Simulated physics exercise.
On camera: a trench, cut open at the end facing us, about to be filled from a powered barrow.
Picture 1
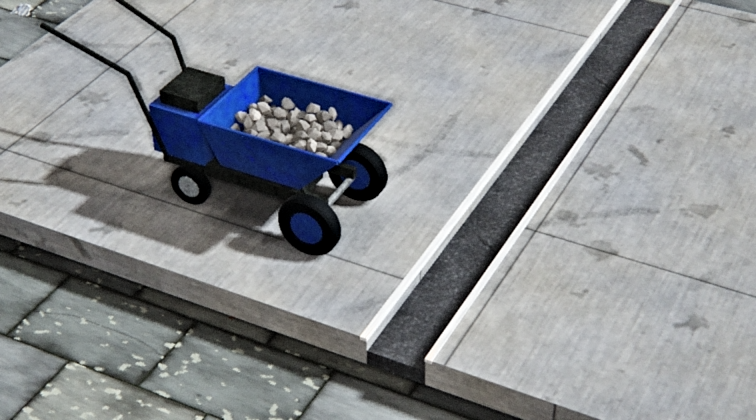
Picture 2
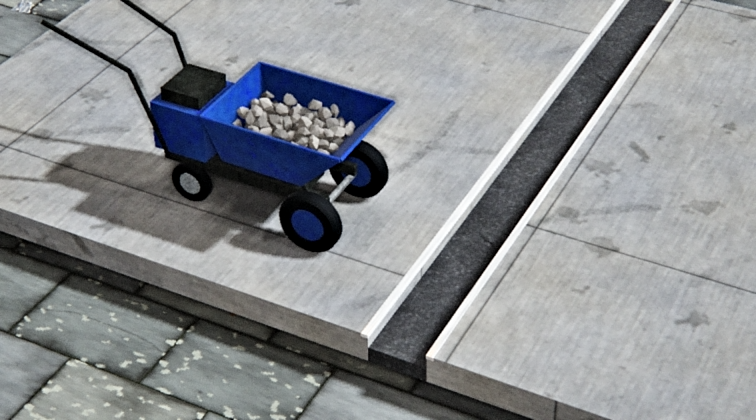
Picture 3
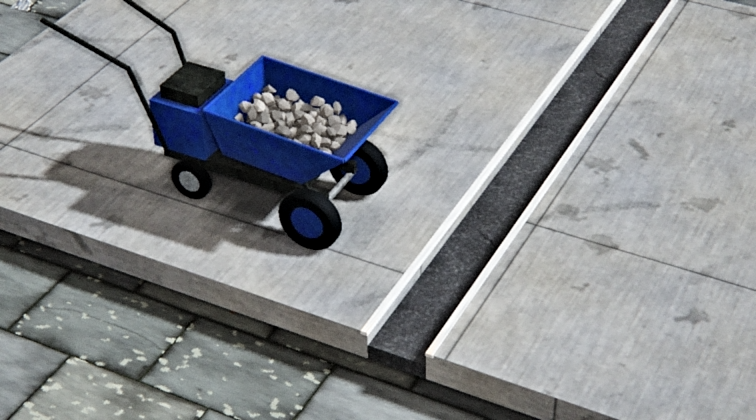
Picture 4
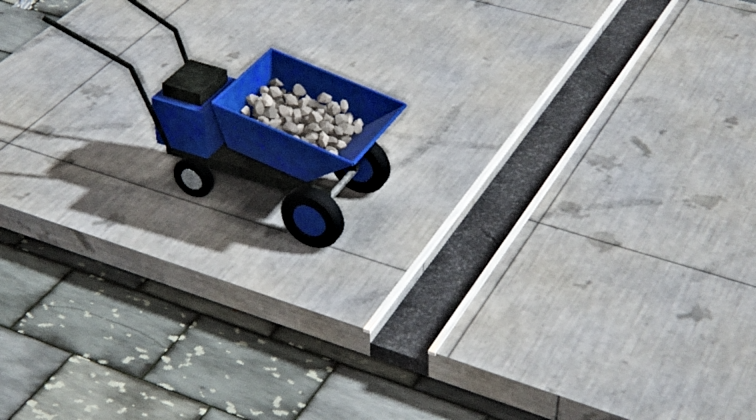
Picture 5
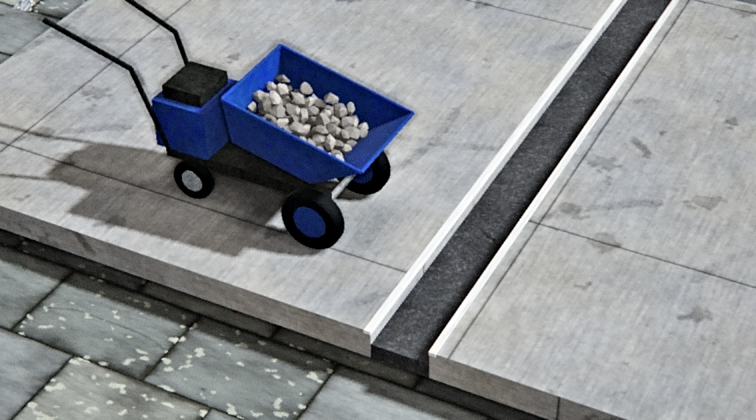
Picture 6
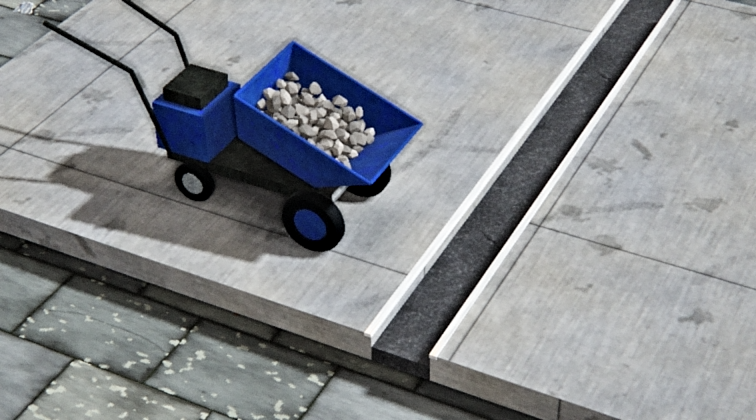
A blue skip full of pale broken stones rises at its back on a small powered barrow, seen from above at an angle on grey paving slabs. The barrow, with black handles and blue-hubbed front wheels, stands left of a shallow, dark trench edged in white, open at the near end. The skip tilts steadily toward the right, barely at first and then clearly, while the wheels and view stay almost still.
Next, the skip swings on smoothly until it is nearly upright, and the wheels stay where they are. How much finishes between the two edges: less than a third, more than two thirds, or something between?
Between the edges lies over two thirds of the load.
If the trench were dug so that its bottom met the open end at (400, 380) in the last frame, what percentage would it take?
It comes to 100 per cent or so.
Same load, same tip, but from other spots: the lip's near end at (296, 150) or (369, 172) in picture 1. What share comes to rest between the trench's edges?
In turn 30 and 70 in a hundred.
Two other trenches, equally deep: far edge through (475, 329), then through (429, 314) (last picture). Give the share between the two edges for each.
In turn 90 and 50 in a hundred.
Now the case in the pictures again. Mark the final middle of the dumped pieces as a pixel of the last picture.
Around (458, 259).
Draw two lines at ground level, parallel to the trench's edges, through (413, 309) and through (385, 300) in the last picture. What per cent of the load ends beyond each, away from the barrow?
About 50 and 90 per cent.
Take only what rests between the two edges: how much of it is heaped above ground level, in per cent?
It comes to 35 per cent or so.
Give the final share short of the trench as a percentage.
Roughly 10 in a hundred.
Soon after the last picture, skip tipped steeply; all in the skip.
A little later, skip tipped right over; most in the skip; a stray few short of the trench; about a quarter in or heaped over the trench.
Later still, skip tipped right over; a small part in the skip; a small part short of the trench; most in or heaped over the trench; a stray few beyond it.
At rest, skip tipped right over; a small part in the skip; a small part short of the trench; most in or heaped over the trench; a stray few beyond it.
